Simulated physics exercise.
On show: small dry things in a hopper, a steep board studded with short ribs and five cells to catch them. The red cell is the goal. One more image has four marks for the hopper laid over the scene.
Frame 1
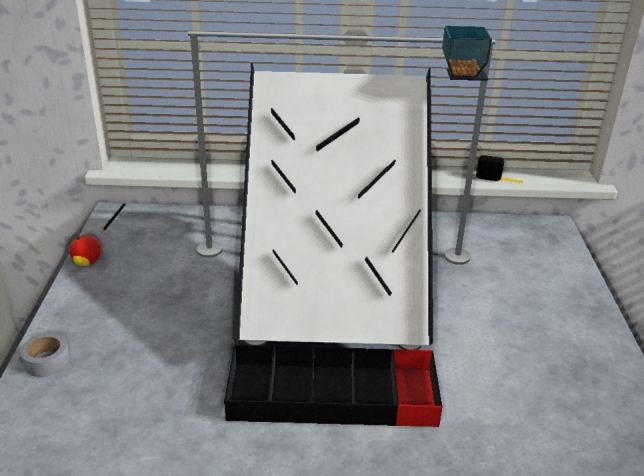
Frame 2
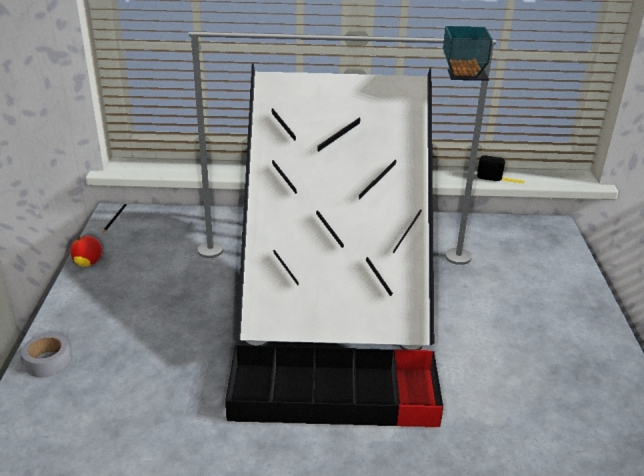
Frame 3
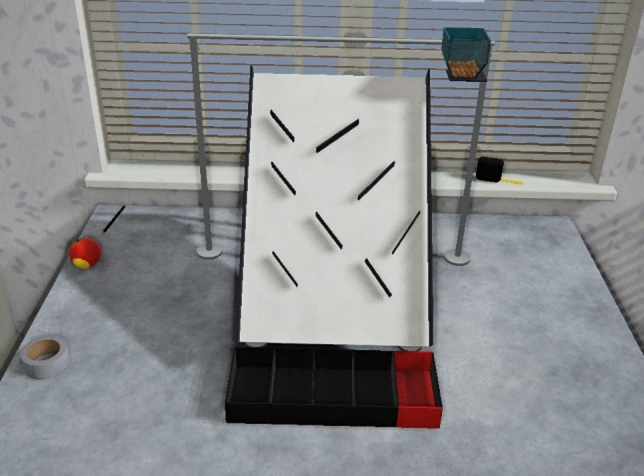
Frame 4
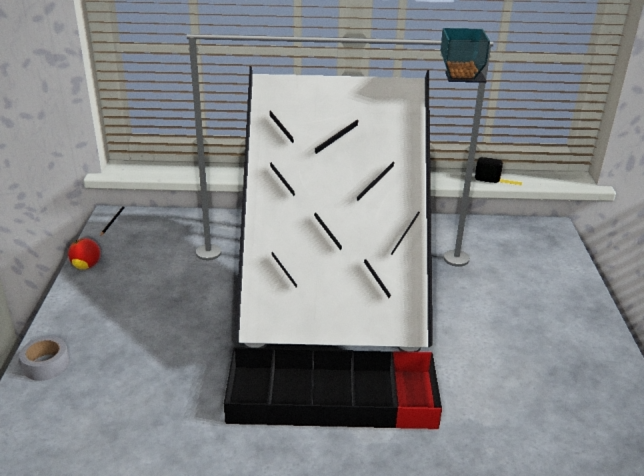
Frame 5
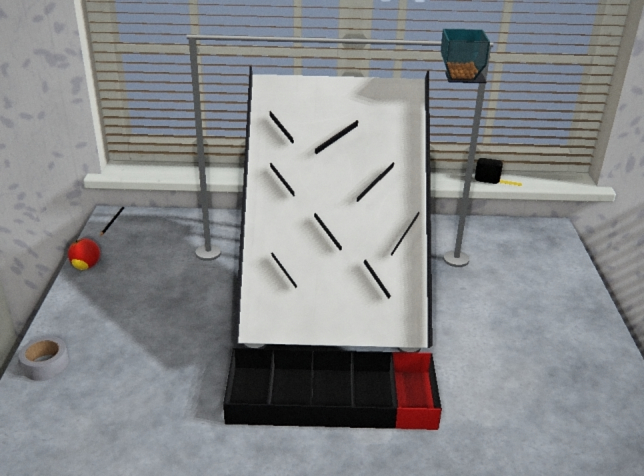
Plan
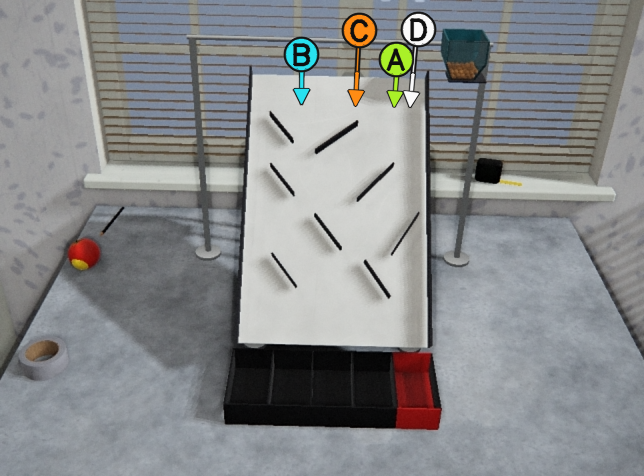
Nothing on the grey tabletop moves, and only the view shifts very slightly, looking down from the front toward a window with blinds. A steep white board with short black ribs stands between metal poles, with a teal hopper of small brown pieces at upper right. Below sit four black cells and a red one at right, while a red-and-yellow ball and a roll of tape rest at left.
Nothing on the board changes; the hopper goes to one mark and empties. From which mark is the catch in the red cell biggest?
D beats the others.
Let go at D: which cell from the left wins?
The fifth.
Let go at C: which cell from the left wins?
The fourth from the left.
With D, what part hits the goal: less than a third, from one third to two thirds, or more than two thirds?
Mark D gives more than two thirds.
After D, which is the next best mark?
Here it is mark A.
On the marked copy, mark A meets the board at (394, 101); mark B meets the board at (301, 98); mark C meets the board at (355, 100); mark D meets the board at (410, 101).
If A is chosen, about two thirds in the red cell, about a third in other cells.
If B is chosen, a stray few in the red cell, most in other cells, a small part held on the board.
If C is chosen, a stray few in the red cell, most in other cells, about a quarter held on the board.
If D is chosen, most in the red cell, about a quarter in other cells.
